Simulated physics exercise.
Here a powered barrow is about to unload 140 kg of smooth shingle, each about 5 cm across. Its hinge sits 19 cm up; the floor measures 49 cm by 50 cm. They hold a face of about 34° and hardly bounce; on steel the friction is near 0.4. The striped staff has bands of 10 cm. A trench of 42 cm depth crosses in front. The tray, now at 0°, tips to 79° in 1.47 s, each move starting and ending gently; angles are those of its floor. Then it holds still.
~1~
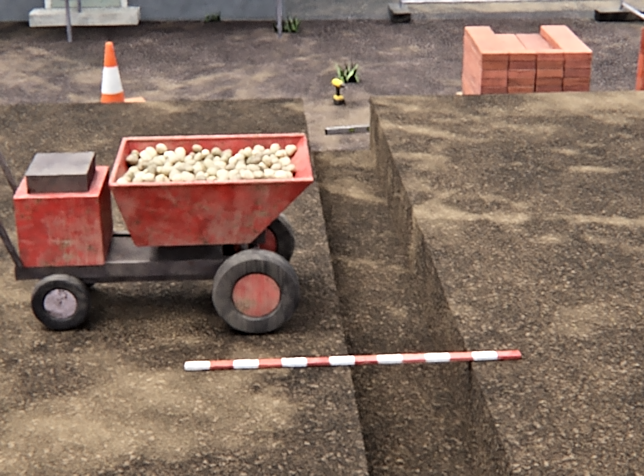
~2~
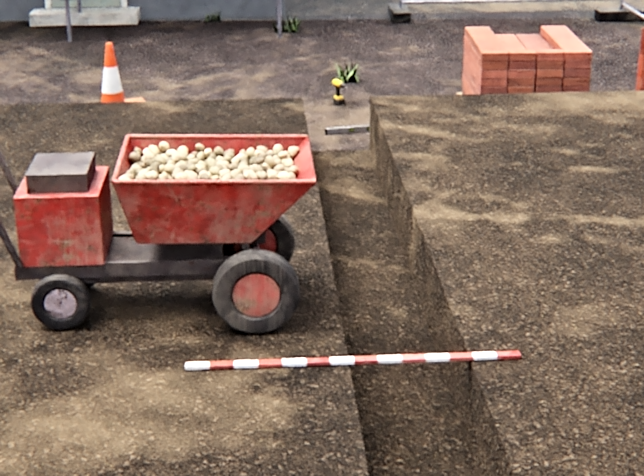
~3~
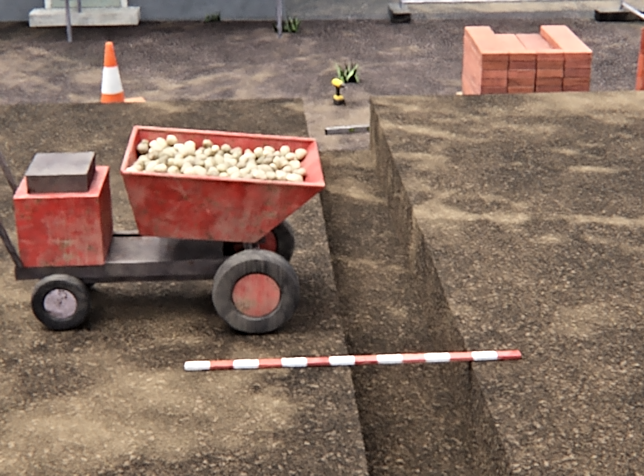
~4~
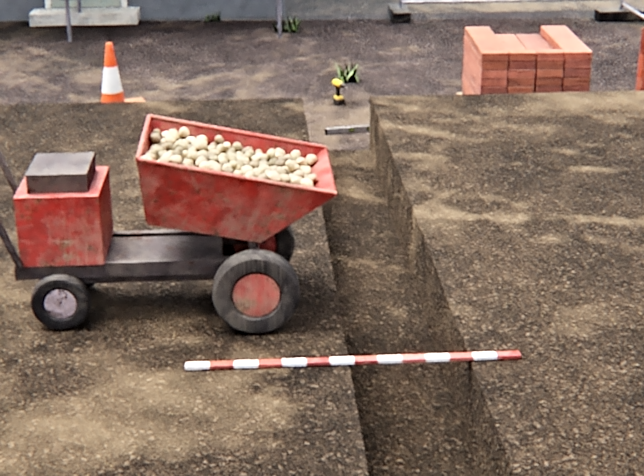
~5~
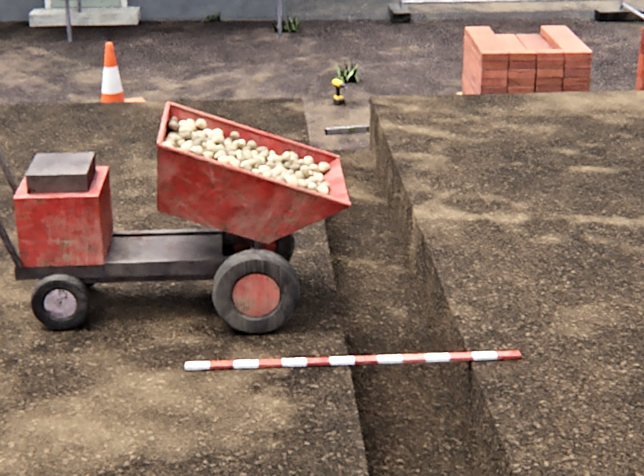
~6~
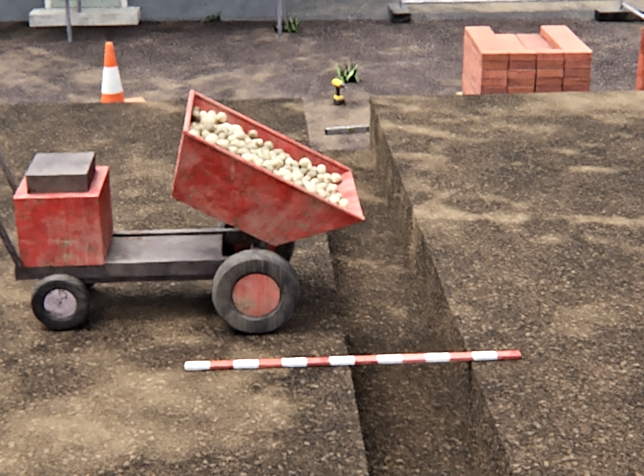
At first, a red powered barrow stands beside a trench, its level tray heaped with pale, rounded stones, behind a red-and-white striped staff. The tray then begins tilting, its left end rising gently and its lip shifting right over the trench. It grows steeper, with the stones still inside.
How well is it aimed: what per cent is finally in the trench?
Some 98 per cent of it.
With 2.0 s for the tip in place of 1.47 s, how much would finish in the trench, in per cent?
In that case some 95 per cent.
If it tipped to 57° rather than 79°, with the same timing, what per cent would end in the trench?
Then about 85 per cent.
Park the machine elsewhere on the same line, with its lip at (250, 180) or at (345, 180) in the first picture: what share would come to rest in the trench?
Near 90 per cent from the first place, 70 from the second.
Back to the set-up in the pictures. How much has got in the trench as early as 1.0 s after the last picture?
Some 80 per cent.
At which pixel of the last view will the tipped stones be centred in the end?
Around (405, 366).
Then, 0.5 s after the last picture the floor is at 67°, 96 % in the tray, 4 % in the trench; the foremost stones are at (413, 292).
Then, 1.0 s after the last picture the floor is at 79°, 19 % in the tray, 78 % in the trench, 2 % past the trench; the foremost stones are at (514, 291).
Then, 1.3 s after the last picture the floor is at 79°, 1 % in the tray, 97 % in the trench, 2 % past the trench; the foremost stones are at (554, 285).
Then, 3.3 s after the last picture the floor is at 79°, 0 % in the tray, 98 % in the trench, 2 % past the trench; the foremost stones are at (562, 284).
